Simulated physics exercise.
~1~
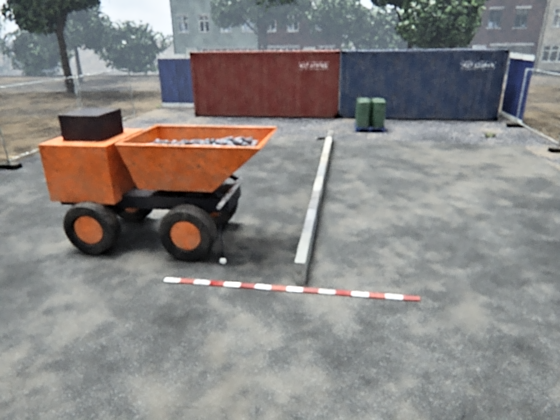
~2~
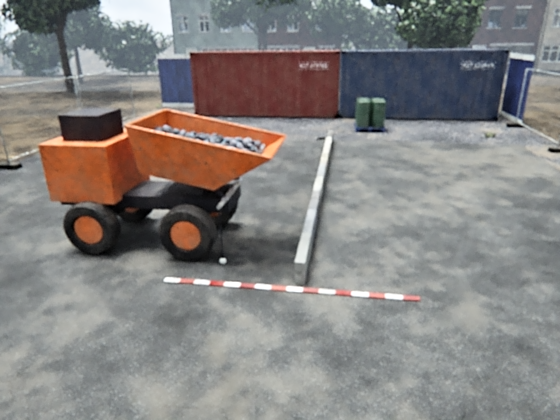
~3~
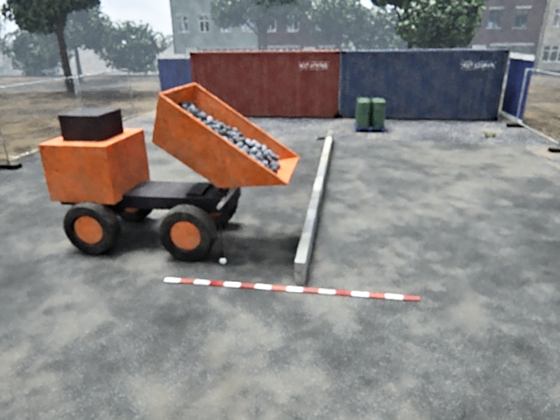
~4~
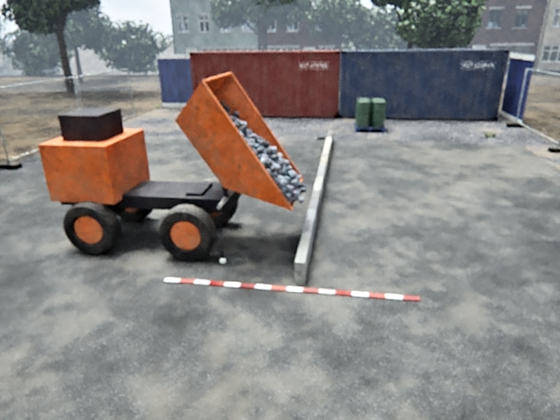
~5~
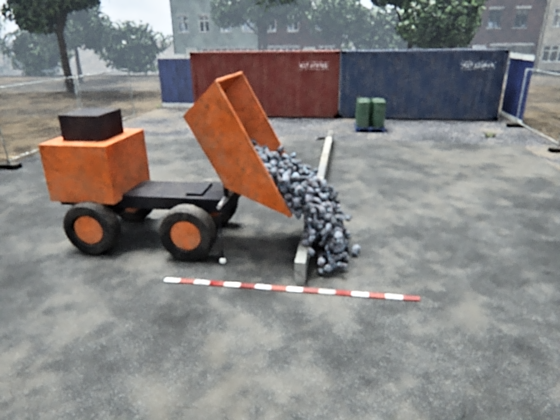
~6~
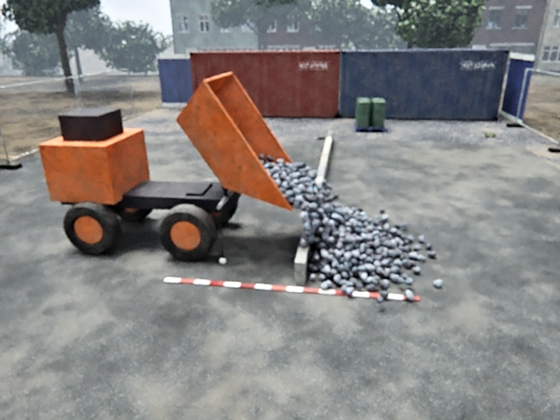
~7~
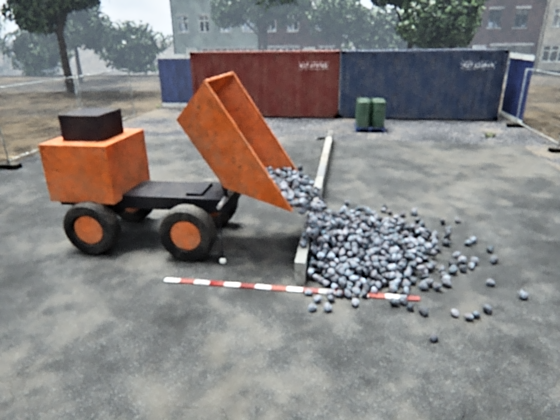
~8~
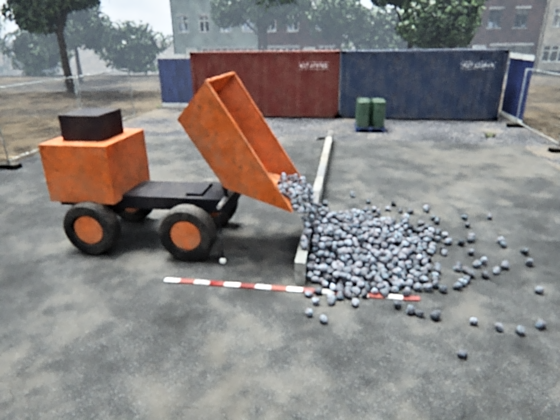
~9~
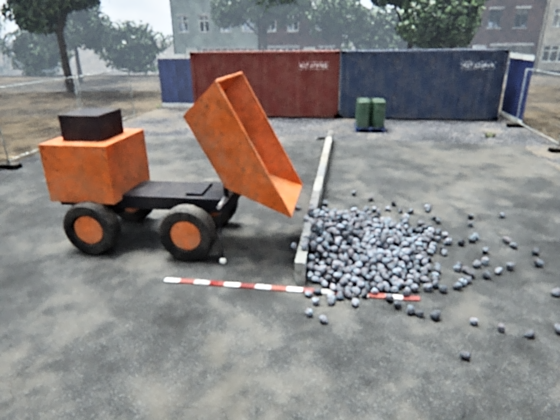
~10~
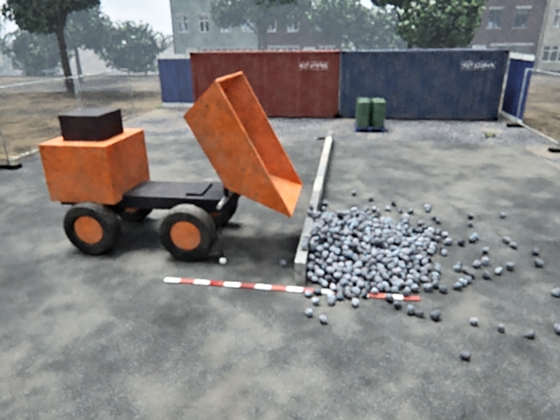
A small orange dumper tipped its skip steeply to the right, and its load of smooth grey stones poured out over a low kerb, with the skip jerking slightly until it was empty, leaving a heap beyond the kerb and stray stones scattered farther right.
